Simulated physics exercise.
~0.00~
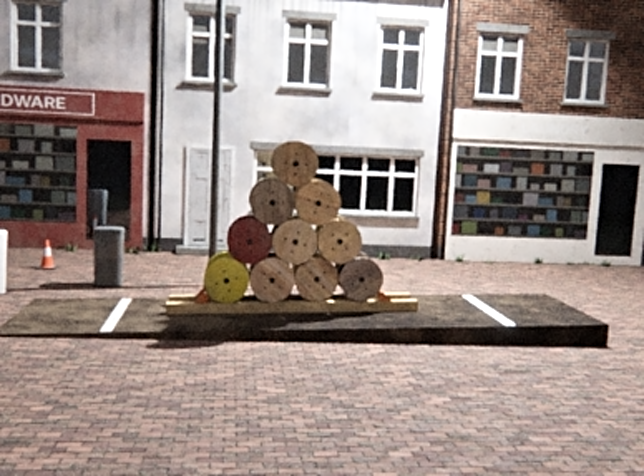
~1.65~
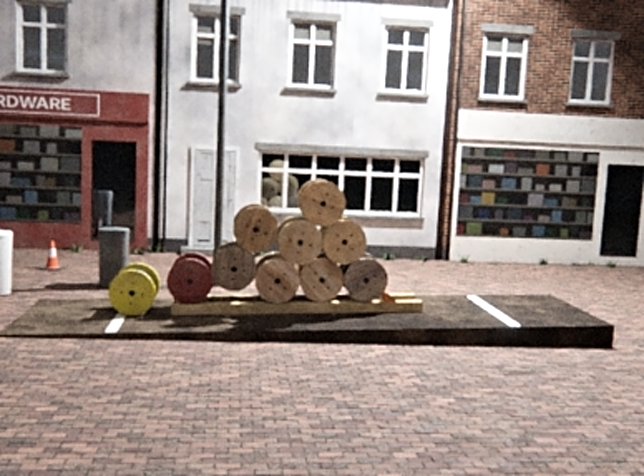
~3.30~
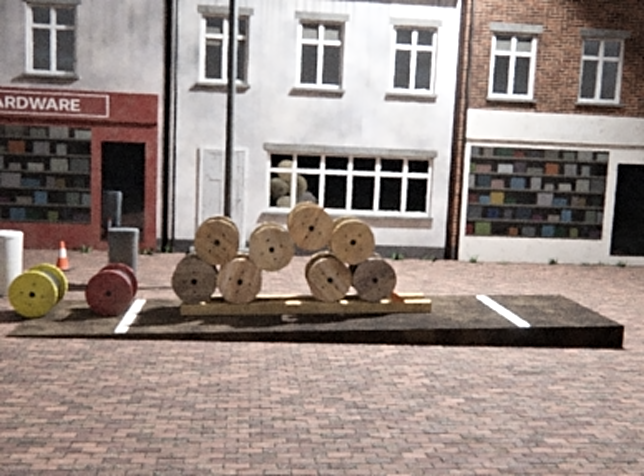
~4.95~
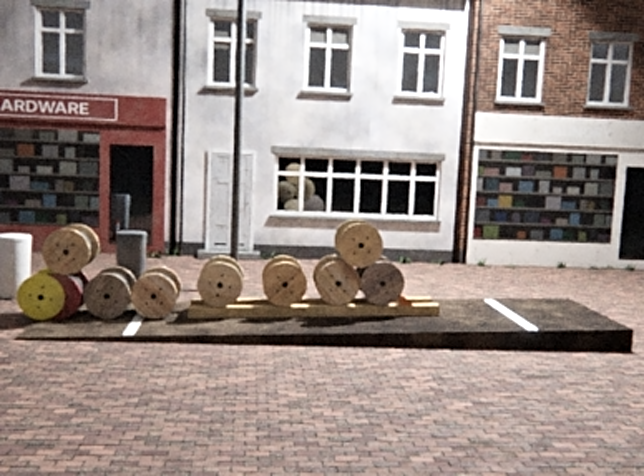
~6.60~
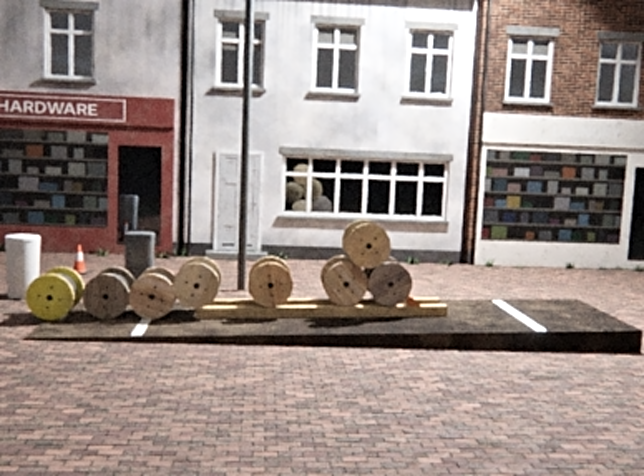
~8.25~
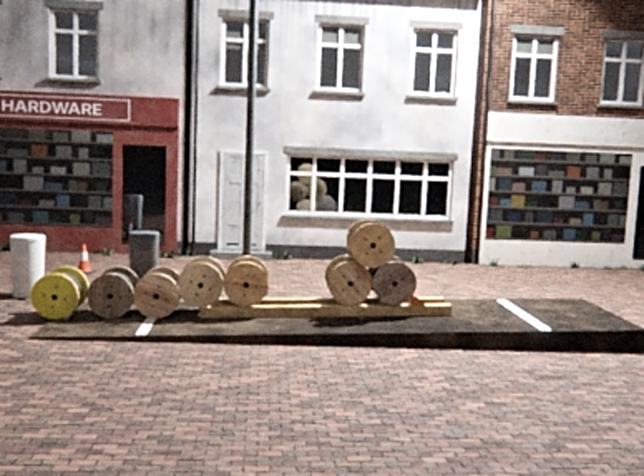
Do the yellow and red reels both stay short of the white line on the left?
No, neither of them does. The yellow reel rolls past the left line, and the red one follows it across.
